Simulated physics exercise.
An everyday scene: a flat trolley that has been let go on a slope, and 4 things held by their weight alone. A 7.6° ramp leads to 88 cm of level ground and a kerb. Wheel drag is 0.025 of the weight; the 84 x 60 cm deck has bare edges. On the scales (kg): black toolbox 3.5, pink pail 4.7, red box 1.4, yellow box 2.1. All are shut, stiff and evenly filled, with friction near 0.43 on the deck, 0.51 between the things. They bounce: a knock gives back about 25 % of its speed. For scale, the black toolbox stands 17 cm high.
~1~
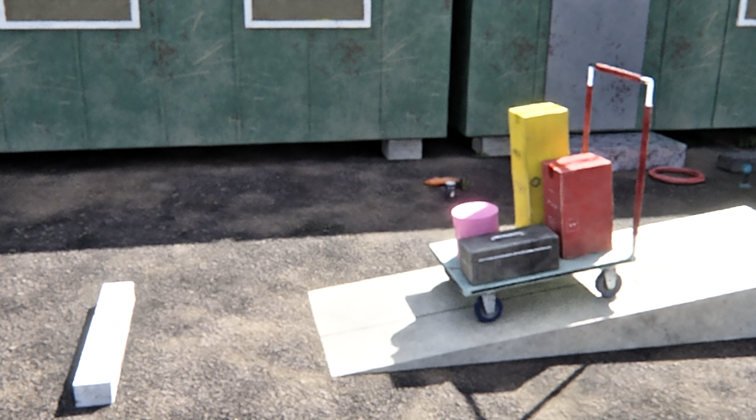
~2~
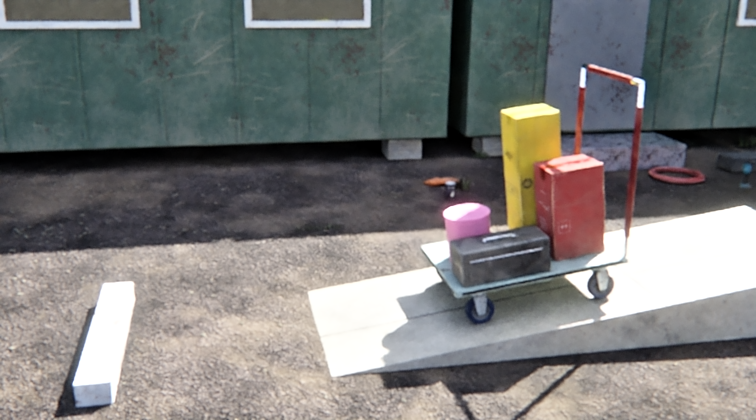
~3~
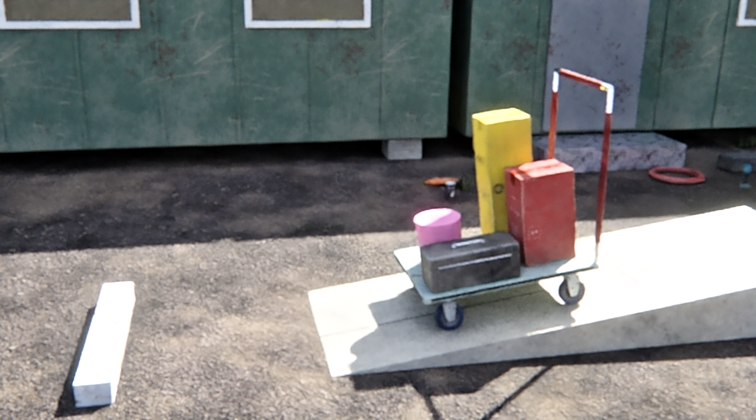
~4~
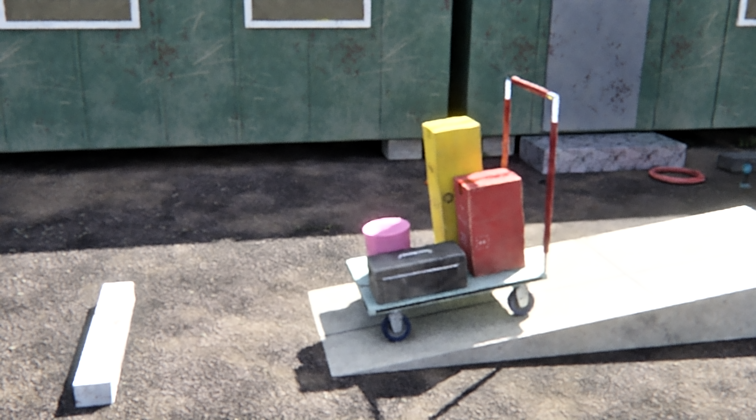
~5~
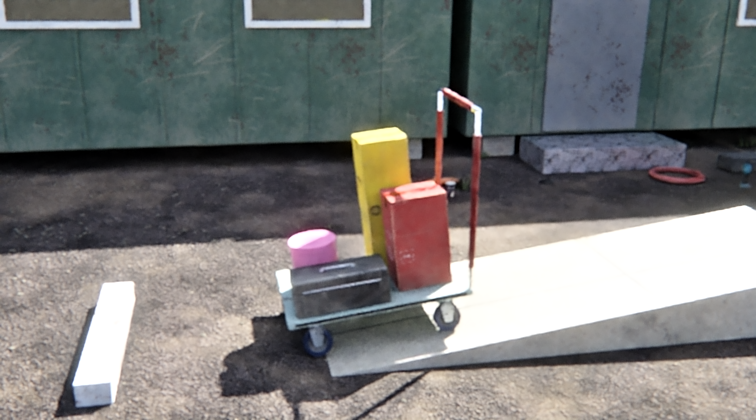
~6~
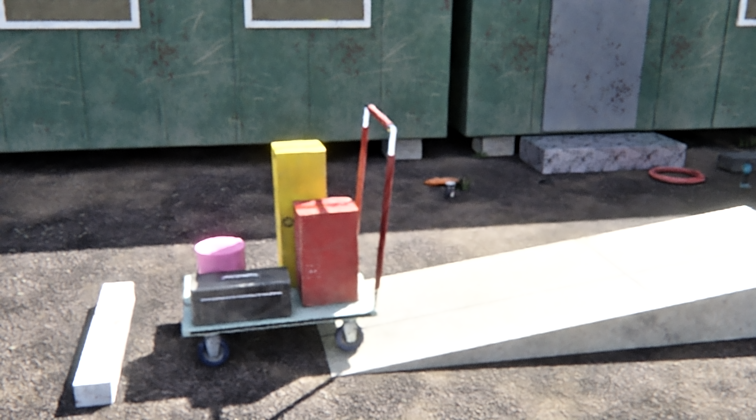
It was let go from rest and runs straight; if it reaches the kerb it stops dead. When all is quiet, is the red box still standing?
The red box keeps standing.
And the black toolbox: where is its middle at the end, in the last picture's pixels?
Around (113, 305).
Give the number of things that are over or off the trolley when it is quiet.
In all, 2.
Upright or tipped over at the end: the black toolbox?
The black toolbox keeps standing.
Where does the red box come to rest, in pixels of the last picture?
At about (206, 261).
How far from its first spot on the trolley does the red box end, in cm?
Some 20 cm.
Then, 0.30 s later than the last frame, trolley at the kerb; red box 7 cm from its spot near (236, 260); yellow box 6 cm from its spot; pink pail 7 cm from its spot.
Then, 0.60 s later than the last frame, trolley at the kerb; pink pail now off the trolley; red box 20 cm from its spot near (206, 261); yellow box rocked 28° off its seat.
Then, 0.90 s later than the last frame, trolley at the kerb; red box 20 cm from its spot near (206, 261); yellow box on its side; black toolbox 20 cm from its spot.
Then, 1.40 s later than the last frame, trolley at the kerb; yellow box now off the trolley; red box 20 cm from its spot near (206, 261); black toolbox 20 cm from its spot.
When it is over, off the trolley and tipped over, pink pail and yellow box; not toppled but over 10 cm from the start, black toolbox and red box. End places, in pixels of the last picture, red box near (206, 261).
